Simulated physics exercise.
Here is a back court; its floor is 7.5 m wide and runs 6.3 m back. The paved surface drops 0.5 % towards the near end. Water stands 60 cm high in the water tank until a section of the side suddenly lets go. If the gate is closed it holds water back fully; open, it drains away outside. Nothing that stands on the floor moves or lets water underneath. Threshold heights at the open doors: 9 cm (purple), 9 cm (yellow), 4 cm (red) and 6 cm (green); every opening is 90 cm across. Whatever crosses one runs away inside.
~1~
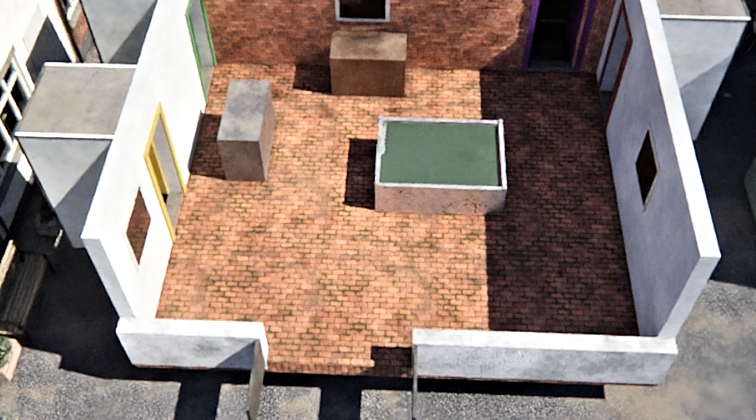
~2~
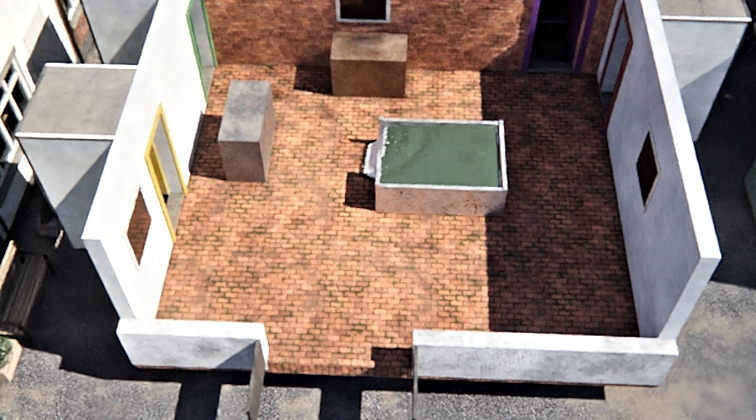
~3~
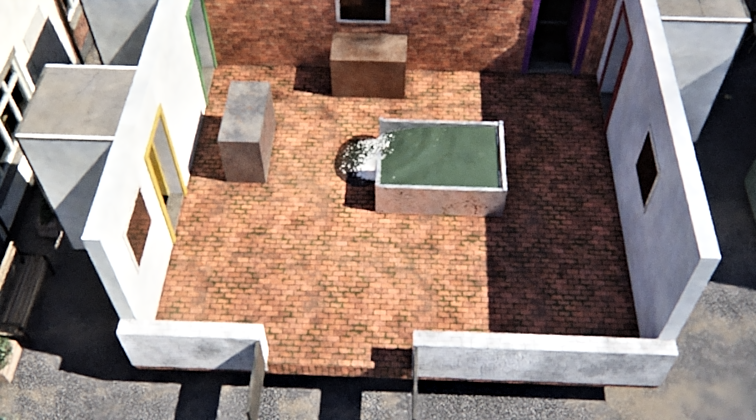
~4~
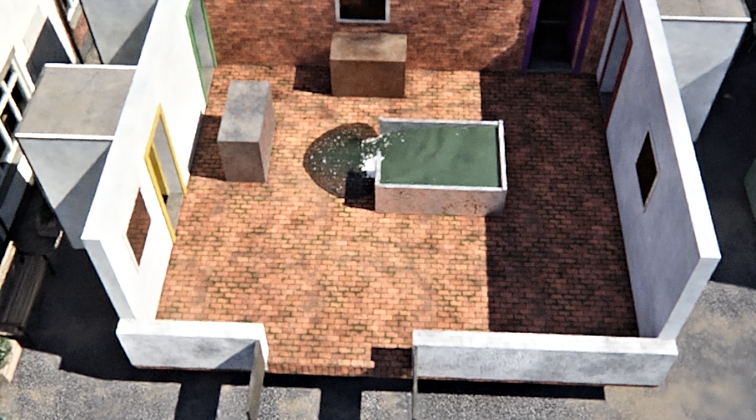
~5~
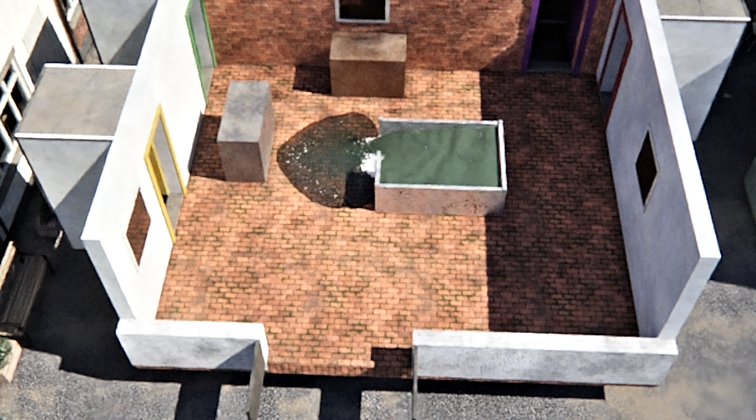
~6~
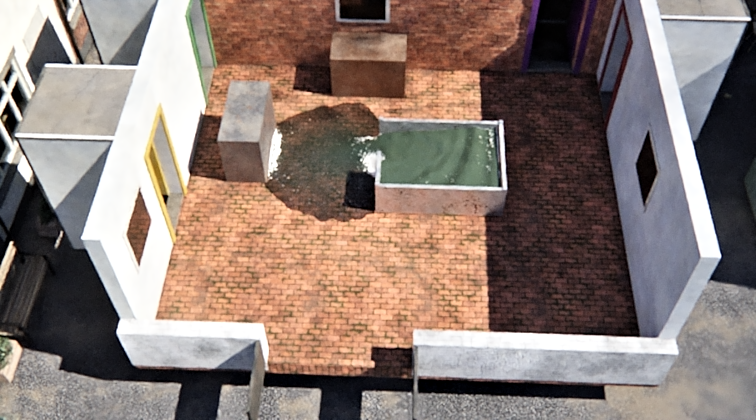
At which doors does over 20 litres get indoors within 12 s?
The water let in: At the purple door it keeps below the limit; at the yellow door it does not reach the limit; at the red door it keeps below the limit; at the green door it passes the limit.
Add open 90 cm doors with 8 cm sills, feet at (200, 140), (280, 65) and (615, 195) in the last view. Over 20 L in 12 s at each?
In turn: Not over, over, not over.
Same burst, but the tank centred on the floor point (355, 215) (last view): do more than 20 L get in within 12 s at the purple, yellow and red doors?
Then: Purple under, yellow past it, red not over.
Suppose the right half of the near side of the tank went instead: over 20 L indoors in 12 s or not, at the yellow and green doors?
Then: Yellow not over, green not over.
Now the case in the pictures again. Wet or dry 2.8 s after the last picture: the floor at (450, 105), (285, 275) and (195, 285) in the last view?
In that order: Not reached, under water, flooded.
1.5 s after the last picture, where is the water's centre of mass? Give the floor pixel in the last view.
Around (376, 167).
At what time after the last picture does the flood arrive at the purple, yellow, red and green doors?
Arrival: Purple not within the 12 s, yellow 0.8 s, red not in the 12 s, green 1.0 s.
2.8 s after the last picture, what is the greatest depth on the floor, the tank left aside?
About 20 cm.
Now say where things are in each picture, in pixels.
The first frame shows still water, 60 cm deep, in the water tank at (440, 155).
In the second frame, water pours out at (382, 152) and has run 0.4 m, to (374, 144); typically 8 cm deep outside, 60 cm at the water tank's back.
In the third frame, water pours out at (382, 155) and has run 0.8 m, to (339, 169); typically 9 cm deep outside, 60 cm at the water tank's back.
In the fourth frame, the front is at (310, 152), 1.3 m from the gap at (382, 155); 1.6 m2 of floor is under water; 60 cm left at the back of the water tank.
In the fifth frame, water pours out at (382, 154) and has run 1.8 m, to (284, 149); typically 4 cm deep outside, 60 cm at the water tank's back.
In the sixth frame, water pours out at (382, 155) and has run 2.1 m, to (278, 127); typically 4 cm deep outside, 55 cm at the water tank's back.
Then, 0.7 s after the last picture water covers 15 % of the floor and is deepest (31 cm) near (373, 156); purple door not reached, yellow door not reached, red door not reached, green door not reached.
Then, 1.5 s after the last picture water covers 25 % of the floor and is deepest (28 cm) near (274, 153); purple door not reached, yellow door 6 cm at the sill, 0 L in, red door not reached, green door 12 cm at the sill, 1 L in.
Then, 2.8 s after the last picture water covers 35 % of the floor and is deepest (20 cm) near (373, 156); purple door not reached, yellow door 5 cm at the sill, 0 L in, red door not reached, green door 15 cm at the sill, 64 L in.
Then, 6.3 s after the last picture water covers 50 % of the floor and is deepest (12 cm) near (150, 344); purple door not reached, yellow door 7 cm at the sill, 0 L in, red door not reached, green door 10 cm at the sill, 169 L in.
Then, 11.3 s after the last picture water covers 75 % of the floor and is deepest (7 cm) near (164, 285); purple door not reached, yellow door 6 cm at the sill, 0 L in, red door not reached, green door 5 cm at the sill, 187 L in.
